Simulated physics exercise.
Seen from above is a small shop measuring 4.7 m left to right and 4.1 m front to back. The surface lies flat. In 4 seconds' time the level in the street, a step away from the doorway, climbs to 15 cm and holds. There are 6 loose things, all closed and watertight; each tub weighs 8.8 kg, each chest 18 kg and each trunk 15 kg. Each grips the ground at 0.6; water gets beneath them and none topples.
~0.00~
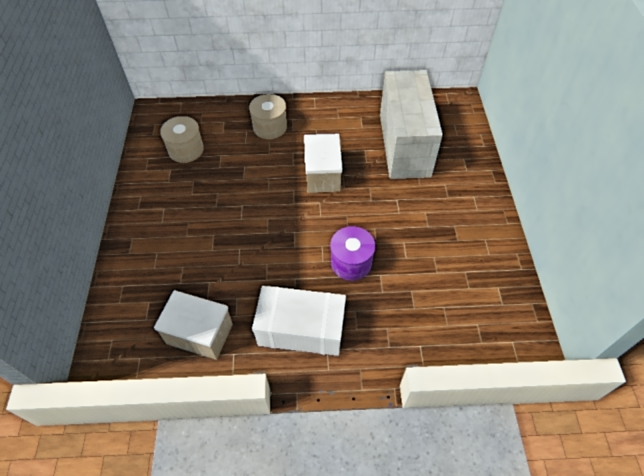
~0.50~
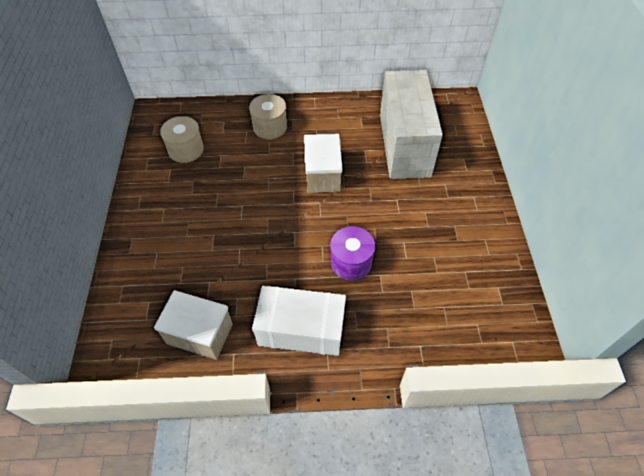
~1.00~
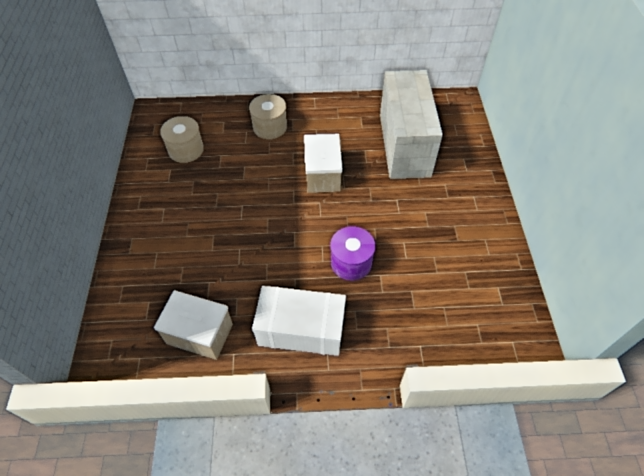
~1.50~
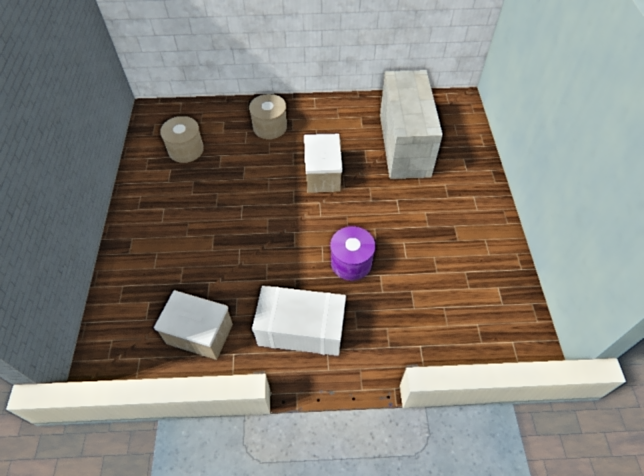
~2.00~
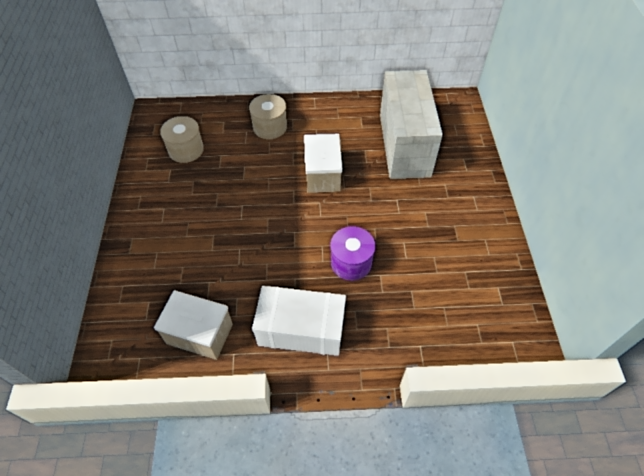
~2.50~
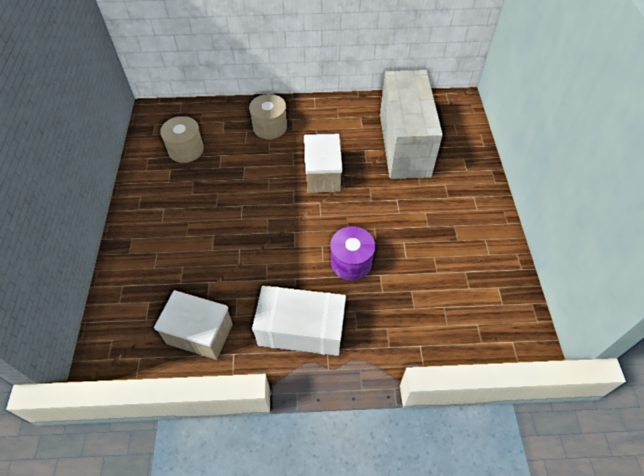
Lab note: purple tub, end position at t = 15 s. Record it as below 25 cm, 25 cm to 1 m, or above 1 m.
Result: A long trip.
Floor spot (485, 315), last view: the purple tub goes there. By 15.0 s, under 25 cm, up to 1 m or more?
I'd say it sits almost still.
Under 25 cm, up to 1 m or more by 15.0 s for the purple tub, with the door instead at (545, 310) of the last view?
With that change, the purple tub is swept well off.
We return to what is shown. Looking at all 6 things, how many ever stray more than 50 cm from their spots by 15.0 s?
The count comes to 3.
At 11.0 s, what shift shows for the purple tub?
About 100 cm out of place.
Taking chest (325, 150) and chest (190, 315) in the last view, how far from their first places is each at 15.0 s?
First 0 cm, then 0 cm.
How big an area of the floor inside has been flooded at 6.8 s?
Near 13 m2 in all.
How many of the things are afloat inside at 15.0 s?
Tally: 5 of them.
After 3.5 s the purple tub is near (353, 245), 0.0 m from its start, aground; 0 afloat.
After 6.8 s the purple tub is near (361, 197), 0.6 m from its start, aground; 0 afloat.
After 11.0 s the purple tub is near (392, 174), 1.1 m from its start, aground; 0 afloat.
After 15.0 s the purple tub is near (503, 195), 1.8 m from its start, afloat; 5 afloat.
